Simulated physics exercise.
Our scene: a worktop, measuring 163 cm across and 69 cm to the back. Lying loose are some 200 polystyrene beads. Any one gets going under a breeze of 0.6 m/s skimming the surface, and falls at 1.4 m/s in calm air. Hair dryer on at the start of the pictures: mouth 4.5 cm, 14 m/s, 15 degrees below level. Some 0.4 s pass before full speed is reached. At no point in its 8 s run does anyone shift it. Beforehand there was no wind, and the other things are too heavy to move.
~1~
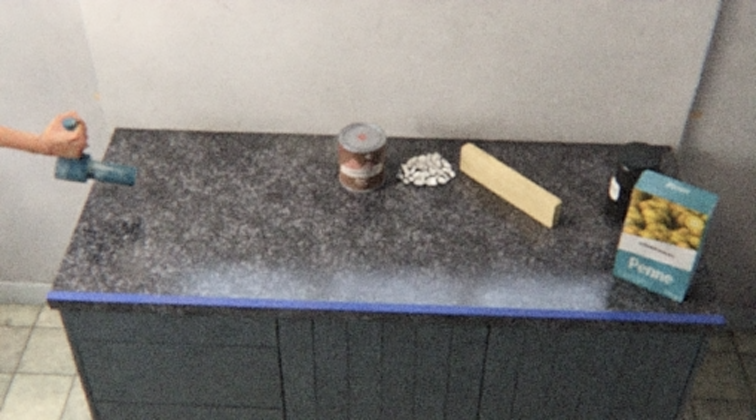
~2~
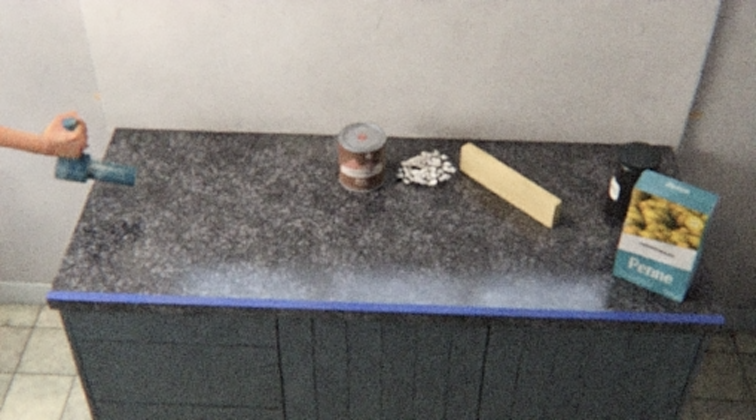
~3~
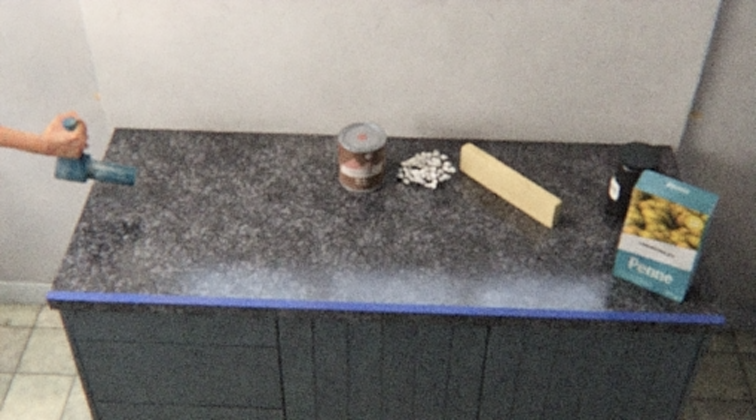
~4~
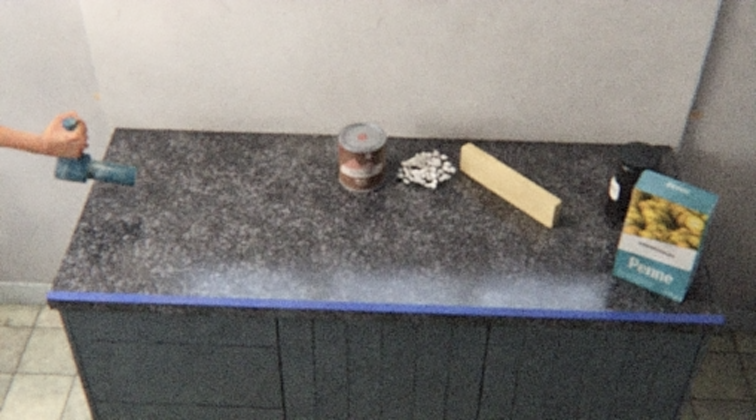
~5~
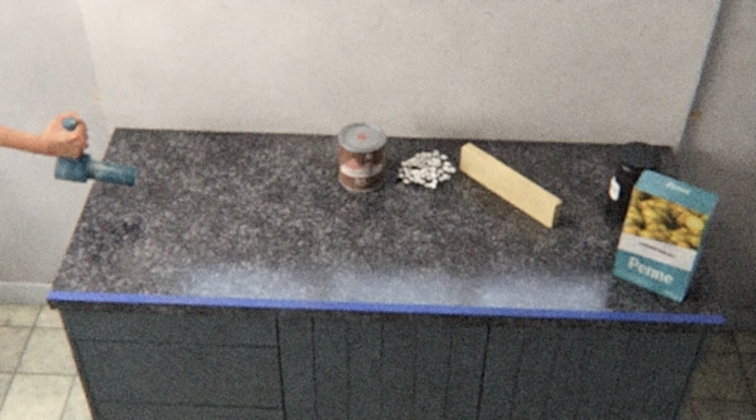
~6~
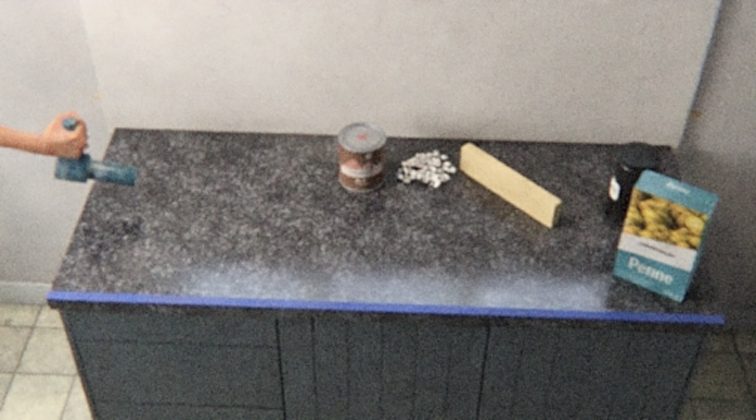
A hand at the left held a blue hair dryer over a dark speckled counter, pointing it toward a tin, some small white beads, a board and a penne box, and almost nothing moved.
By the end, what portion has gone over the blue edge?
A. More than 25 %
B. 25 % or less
(B) 25 % or less.
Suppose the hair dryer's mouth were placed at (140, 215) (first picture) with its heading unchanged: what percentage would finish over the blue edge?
Outcome: Some 0 in a hundred.
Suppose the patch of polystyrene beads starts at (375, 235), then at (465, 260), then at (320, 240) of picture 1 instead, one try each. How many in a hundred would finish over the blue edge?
It goes 50 %, then 70 %, then 70 %.
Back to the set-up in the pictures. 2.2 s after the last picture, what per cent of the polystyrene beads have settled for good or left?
Roughly 50 % of them.
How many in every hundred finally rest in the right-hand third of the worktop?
Near 0 %.
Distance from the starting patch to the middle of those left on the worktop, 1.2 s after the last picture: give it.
I'd guess near 5 cm.
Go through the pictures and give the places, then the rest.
In the first frame, the middle of the polystyrene beads is near (426, 171), none has stirred yet and the mouth of the hair dryer is at (135, 177).
In the second frame, the middle of the polystyrene beads is near (426, 170), none has stirred yet and the blue edge is centred on (383, 311).
In the third frame, the middle of the polystyrene beads is near (426, 170), none has stirred yet, the top of a tin is at (362, 137) and the top of a board is at (511, 173).
In the fourth frame, the middle of the polystyrene beads is near (426, 170) and none has stirred yet.
In the fifth frame, the middle of the polystyrene beads is near (426, 170) and none has stirred yet.
In the sixth frame, the middle of the polystyrene beads is near (426, 170) and about 1 % have left their places.
Then, 1.2 s after the last picture the count stands so, 2 % are over the blue edge; the middle of those still in play is near (438, 160).
Then, 2.2 s after the last picture the count stands so, 3 % are over the blue edge; the middle of those still in play is near (458, 169).
Then, 4.0 s after the last picture the count stands so, 5 % are over the blue edge.
Then, 7.6 s after the last picture, at the end, 6 % are over the blue edge.
